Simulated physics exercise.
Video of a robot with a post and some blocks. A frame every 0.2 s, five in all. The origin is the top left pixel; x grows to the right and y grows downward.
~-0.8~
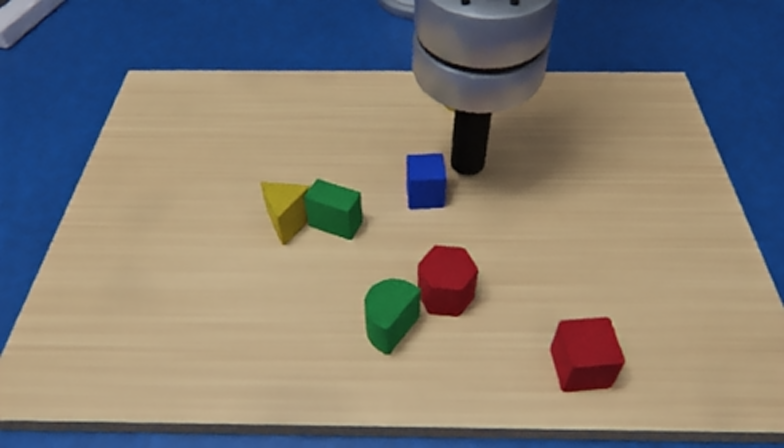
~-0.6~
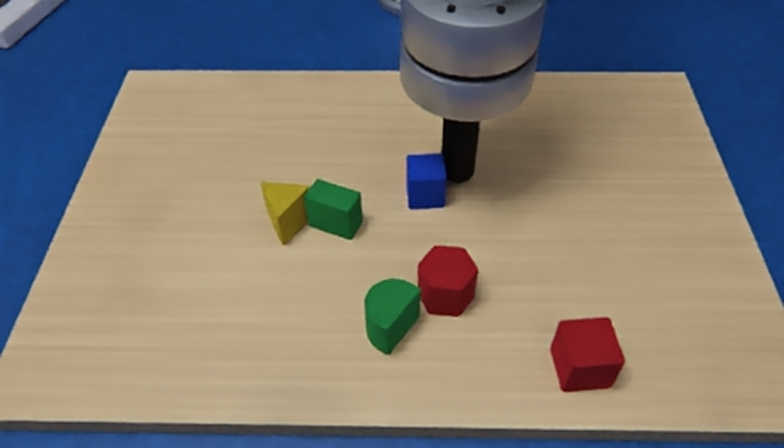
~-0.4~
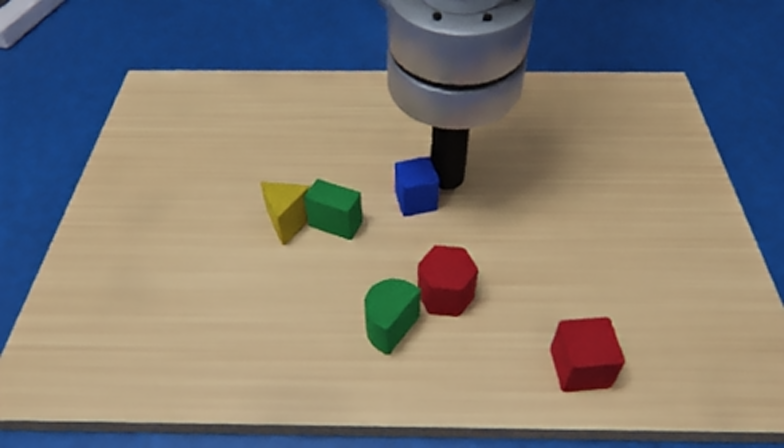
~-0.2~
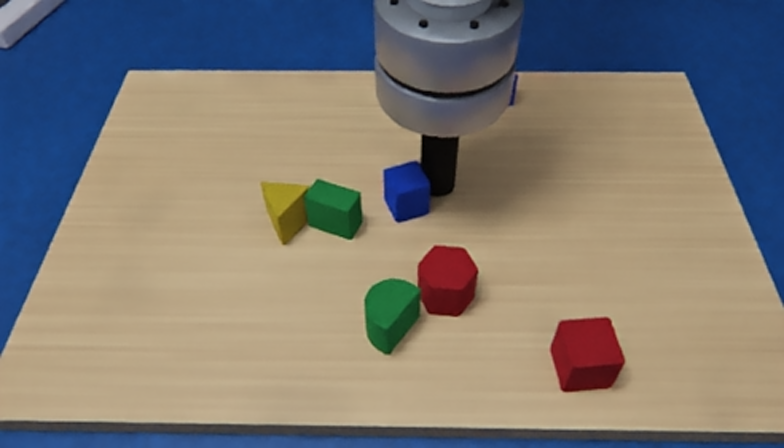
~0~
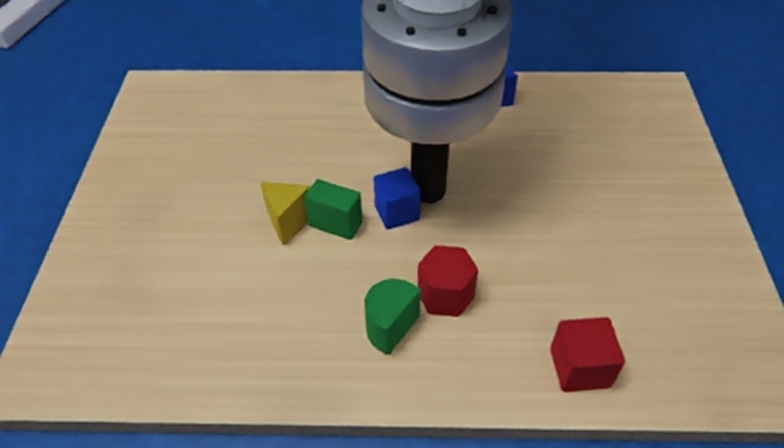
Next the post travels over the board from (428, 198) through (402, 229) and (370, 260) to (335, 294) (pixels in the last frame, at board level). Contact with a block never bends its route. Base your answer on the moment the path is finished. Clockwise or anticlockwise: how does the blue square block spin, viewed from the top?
From above, it looks like the blue square block goes clockwise.
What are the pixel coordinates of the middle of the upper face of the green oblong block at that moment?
The centre of its top face lies at (297, 204).
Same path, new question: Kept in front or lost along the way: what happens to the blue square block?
Most likely the blue square block slides off.
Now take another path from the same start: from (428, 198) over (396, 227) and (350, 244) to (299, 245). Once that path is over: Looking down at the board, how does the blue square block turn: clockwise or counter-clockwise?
From overhead, anticlockwise.
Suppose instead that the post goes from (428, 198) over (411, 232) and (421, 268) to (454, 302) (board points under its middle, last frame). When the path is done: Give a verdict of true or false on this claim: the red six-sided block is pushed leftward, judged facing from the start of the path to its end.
Verdict: True.
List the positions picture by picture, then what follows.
The first frame shows post's lower end (468, 163); yellow triangular piece (282, 194); green oblong block (332, 194); green half-round block (389, 299); blue square block (426, 166).
The second frame shows post (457, 171); blocks still.
The third frame shows post (447, 178); blue square block (417, 171).
The fourth frame shows post (437, 184); blue square block (407, 176).
The fifth frame shows post (428, 191); yellow triangular piece (282, 194); green oblong block (332, 194); green half-round block (389, 299); blue square block (397, 183).
On the path given first. One third of the way, post (401, 222); yellow triangular piece (274, 192), turned 15° anticlockwise; green oblong block (317, 198), turned 30° clockwise; blue square block (363, 209), turned 15° clockwise.
Two thirds of the way, post (369, 253); yellow triangular piece (273, 191), turned 20° anticlockwise; green oblong block (302, 203), turned 80° clockwise; blue square block (325, 233), turned 35° clockwise.
At the end, post (334, 287); yellow triangular piece (271, 190), turned 15° anticlockwise; green oblong block (297, 204), turned 95° clockwise; green half-round block still; blue square block (306, 240), turned 60° clockwise.
